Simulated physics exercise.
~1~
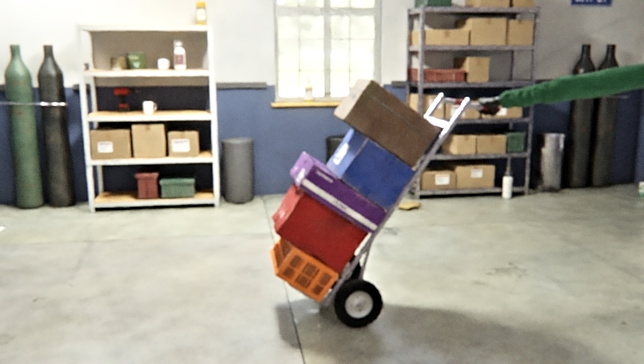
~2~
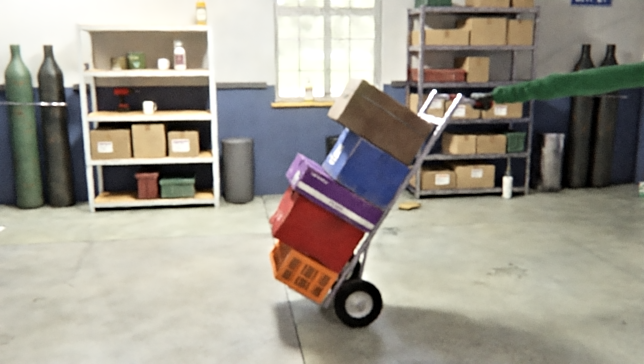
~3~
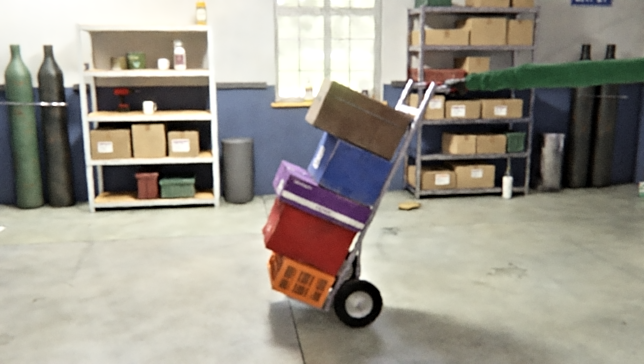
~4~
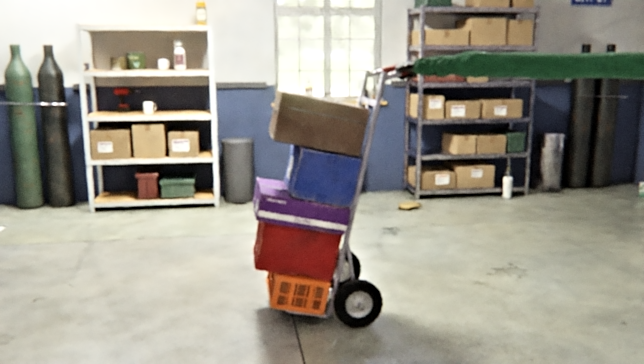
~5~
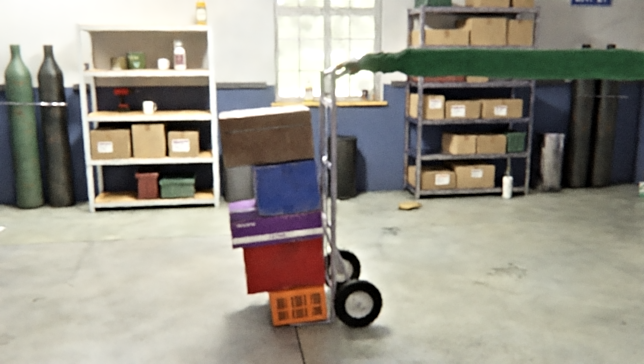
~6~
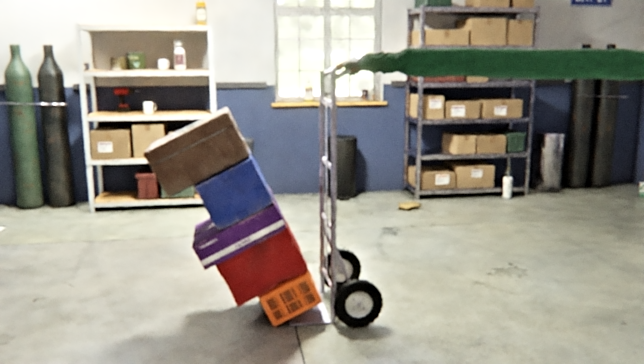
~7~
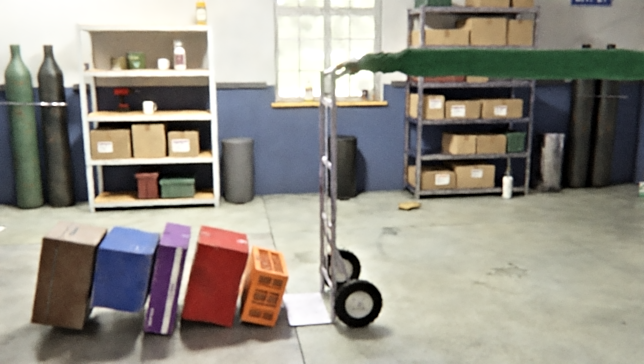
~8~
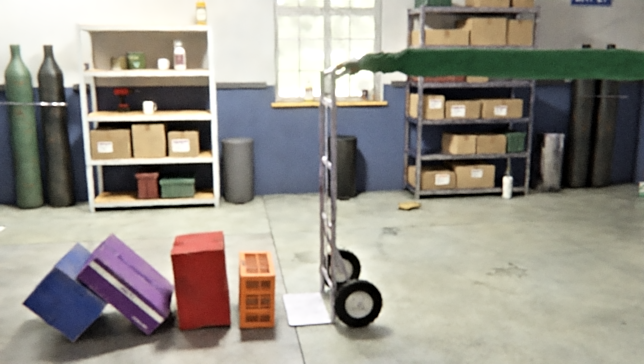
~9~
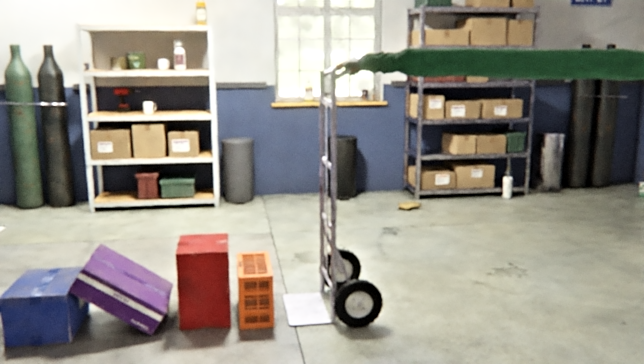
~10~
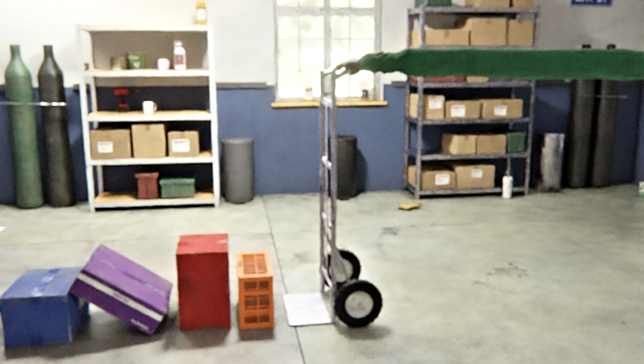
Stack of five colourful boxes toppling left off a hand truck as a green-sleeved arm swings it upright, scattering across the floor.
